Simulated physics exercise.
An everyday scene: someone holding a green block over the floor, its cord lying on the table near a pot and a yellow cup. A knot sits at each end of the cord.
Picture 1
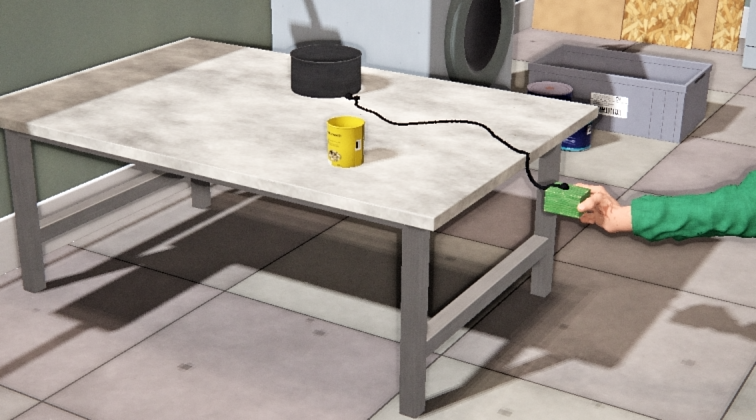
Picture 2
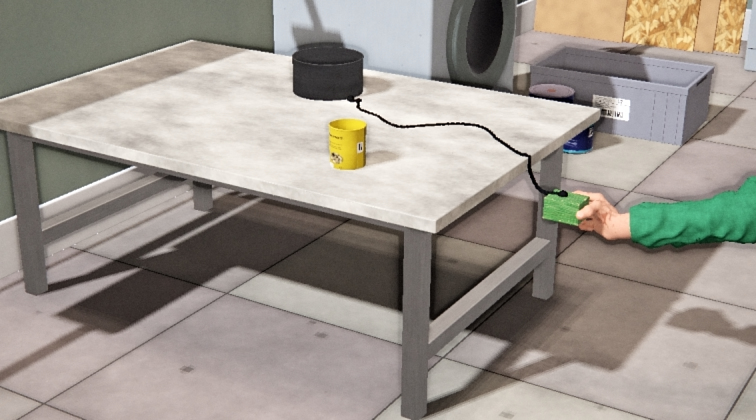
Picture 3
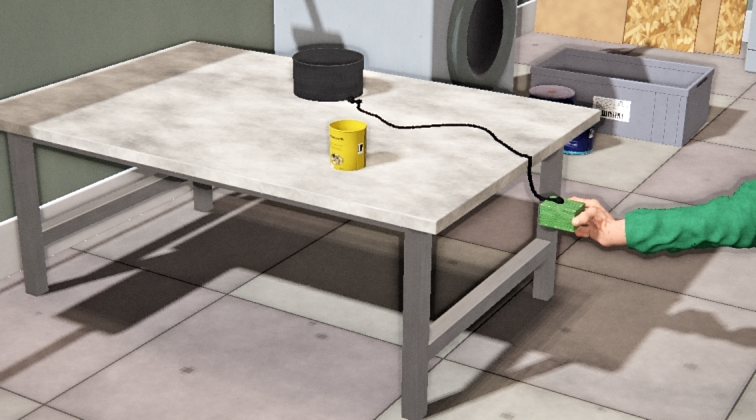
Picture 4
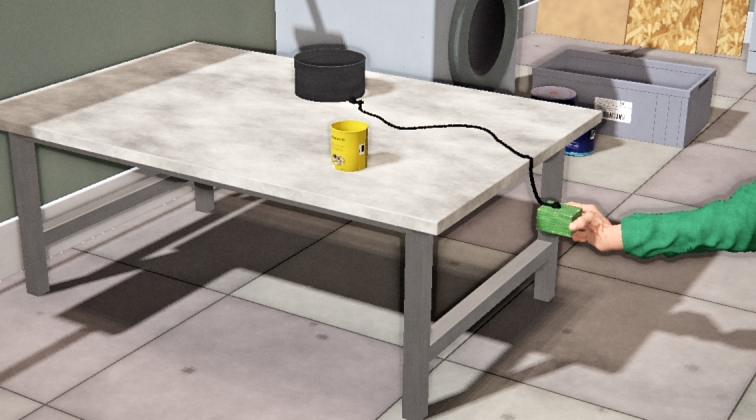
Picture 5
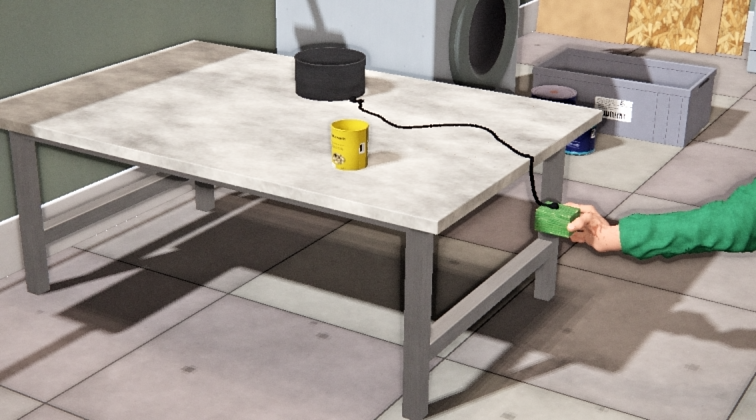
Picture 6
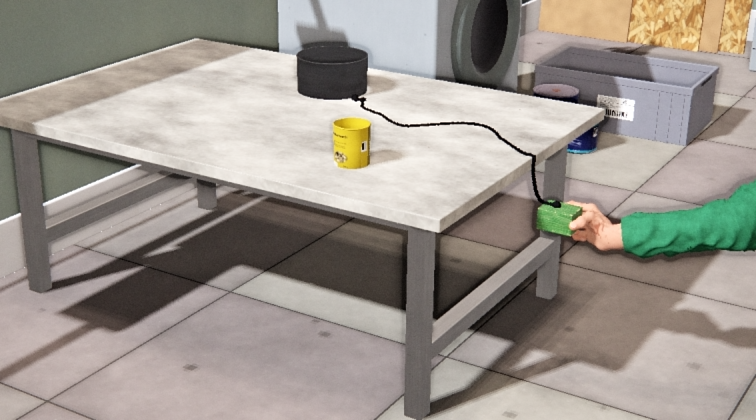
A hand in a green sleeve lowering a corded green block slightly beside a table, the black pot and yellow cup staying put.
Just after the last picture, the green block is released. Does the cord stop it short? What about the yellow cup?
By the end the green block has stayed suspended, and the yellow cup has held its position.
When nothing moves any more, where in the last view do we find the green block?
Resting place: Roughly (509, 290).
Then, 0.42 s after the last picture, block below the edge near (521, 286); pot unmoved; cup unmoved.
Then, 1.14 s after the last picture, block below the edge near (567, 307); pot unmoved; cup unmoved.
Then, 2.00 s after the last picture, block below the edge near (536, 291); pot unmoved; cup unmoved.
At rest, block below the edge near (509, 290); pot unmoved; cup unmoved. The green block ends up dangling and the yellow cup keeps its place.
